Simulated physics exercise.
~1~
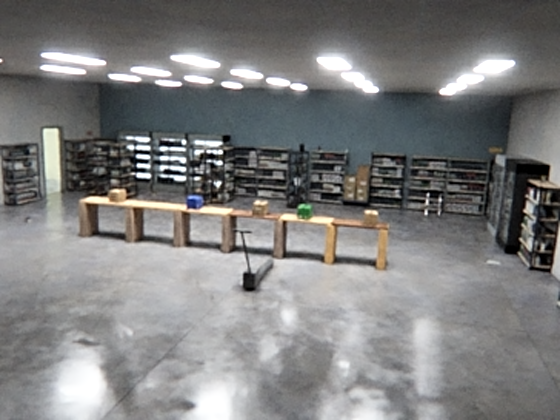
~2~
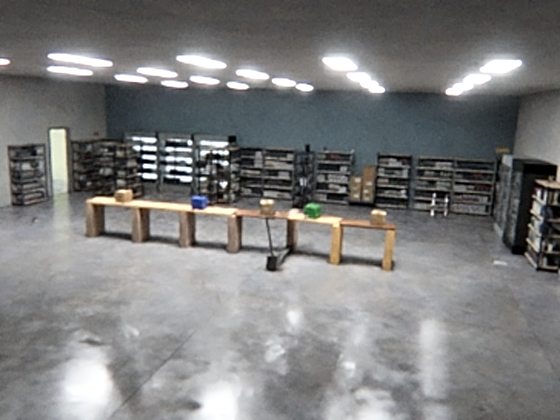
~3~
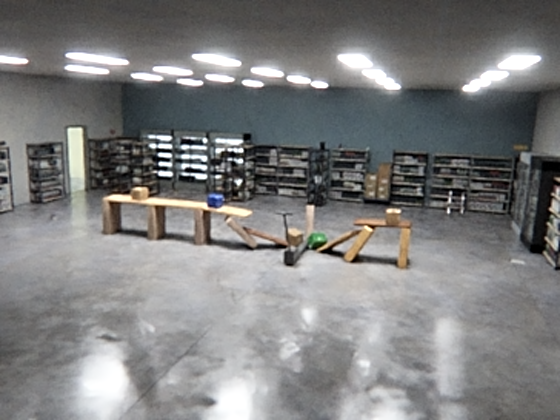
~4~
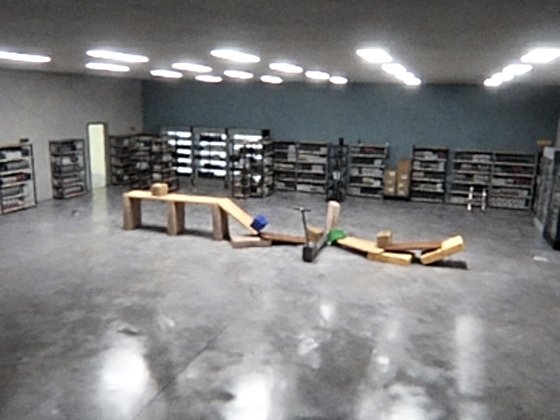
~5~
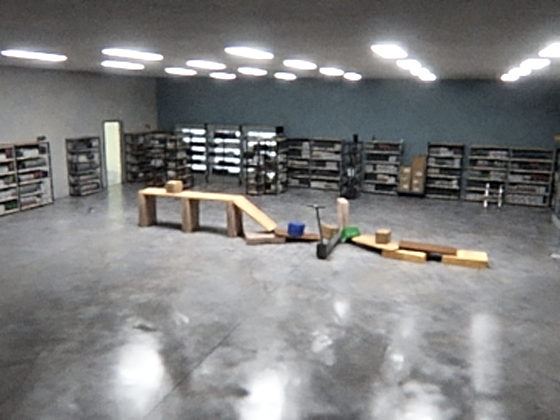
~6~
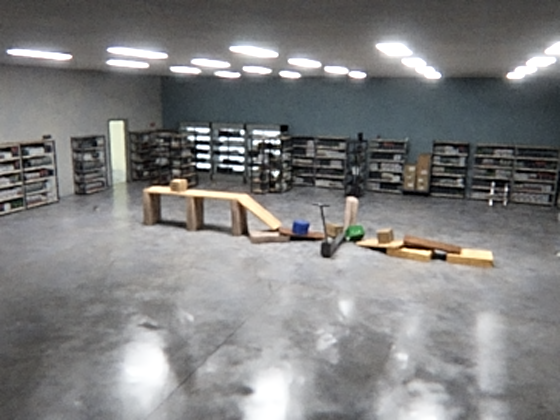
At the start, a long row of boards stands on timber uprights across a shop floor, topped with tan, blue and green cartons, with a wheeled jack in front. The jack moves in toward the foot of an upright right of the middle, while the view pans slightly left. The boards there give way, and the green carton drops as the planks slope down. The collapse spreads both ways, tipping the blue carton down a slanting board and toppling the right end. Finally, the left section still stands with its tan carton, while the rest lies strewn around the stopped jack.
